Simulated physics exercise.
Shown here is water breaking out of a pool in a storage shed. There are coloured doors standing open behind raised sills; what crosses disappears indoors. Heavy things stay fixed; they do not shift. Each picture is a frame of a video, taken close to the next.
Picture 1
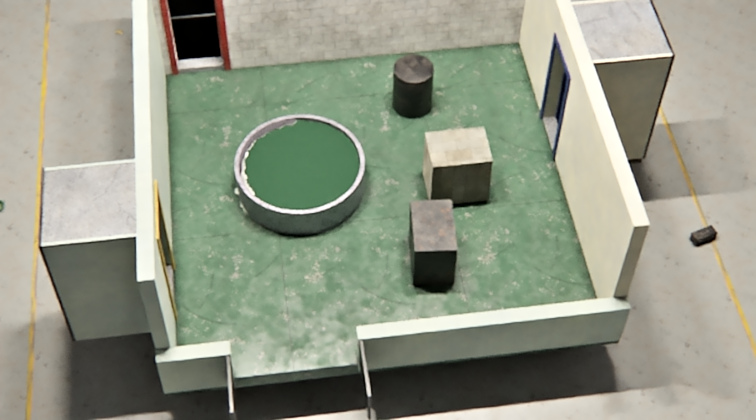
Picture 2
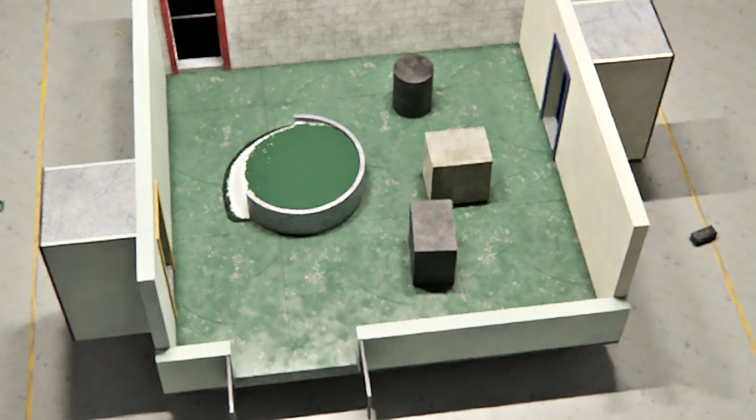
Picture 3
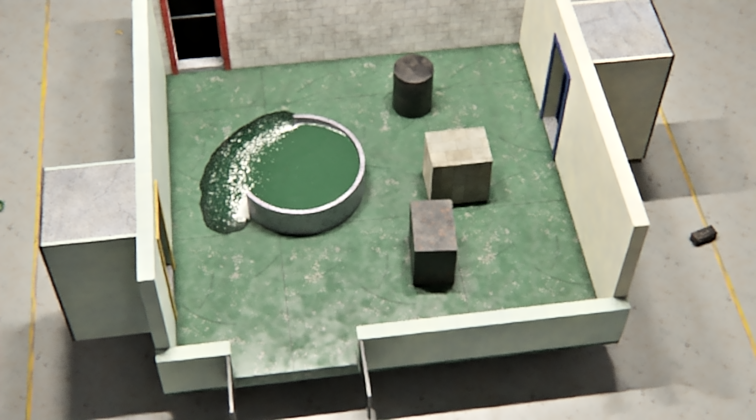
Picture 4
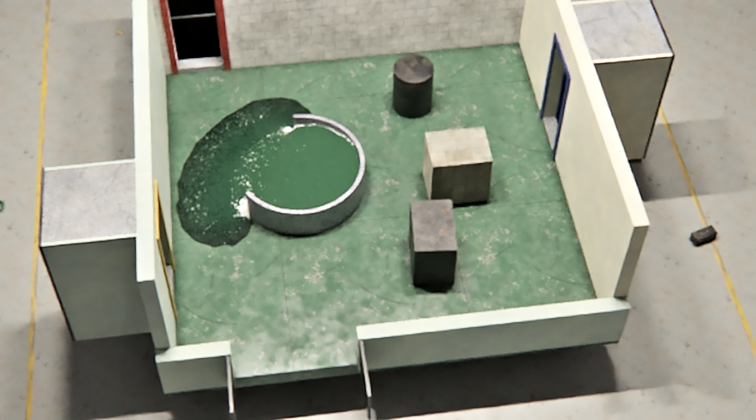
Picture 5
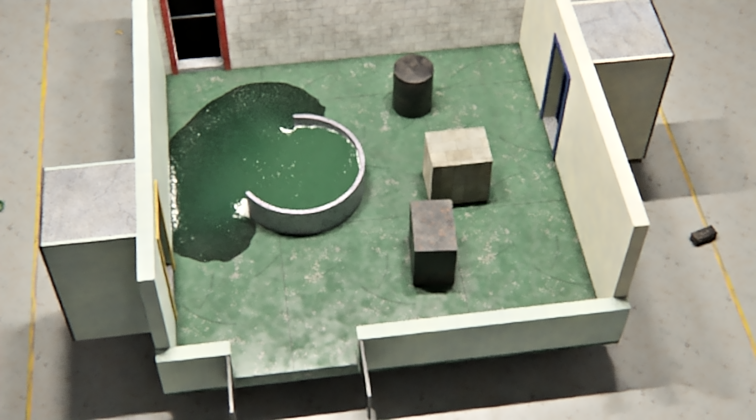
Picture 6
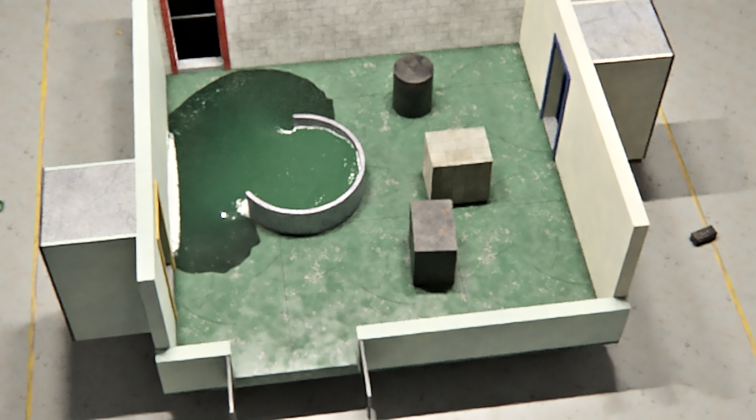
Water pours from the round pool's left side and spreads dark across the green floor.
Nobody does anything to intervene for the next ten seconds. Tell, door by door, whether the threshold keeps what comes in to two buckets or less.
Outcome: The red door is swamped. The blue door is not swamped. The yellow door is not swamped.
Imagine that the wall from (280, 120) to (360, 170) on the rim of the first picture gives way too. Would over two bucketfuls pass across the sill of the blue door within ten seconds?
Note: Blue door crosses the line.
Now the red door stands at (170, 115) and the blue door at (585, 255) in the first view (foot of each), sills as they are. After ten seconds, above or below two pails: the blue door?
Blue door takes less.
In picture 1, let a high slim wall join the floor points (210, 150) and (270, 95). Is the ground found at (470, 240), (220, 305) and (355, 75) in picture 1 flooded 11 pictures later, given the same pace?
Reading them off in sequence: Spared, swamped, swamped.
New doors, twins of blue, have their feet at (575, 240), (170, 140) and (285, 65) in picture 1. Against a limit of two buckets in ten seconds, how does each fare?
Below, above, above.
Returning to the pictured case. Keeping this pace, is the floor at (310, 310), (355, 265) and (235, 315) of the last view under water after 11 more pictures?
Lab note, in the order given: Unwetted, unwetted, wet through.
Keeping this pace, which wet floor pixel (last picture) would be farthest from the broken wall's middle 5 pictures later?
The farthest wet point should be near (177, 333).
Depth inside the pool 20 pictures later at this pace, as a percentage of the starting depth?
Around 18 percent.
A moment on, water covers 20 % of the floor; the red door under two buckets in, the blue door not reached, the yellow door wet at the sill, nothing in.
Next, water covers 25 % of the floor; the red door over two buckets in, the blue door not reached, the yellow door wet at the sill, nothing in.
Then, water covers 40 % of the floor; the red door far over two buckets in, the blue door not reached, the yellow door wet at the sill, nothing in.
Later, water covers 65 % of the floor; the red door far over two buckets in, the blue door not reached, the yellow door wet at the sill, nothing in.
In the end, water covers 95 % of the floor; the red door far over two buckets in, the blue door under two buckets in, the yellow door wet at the sill, nothing in.
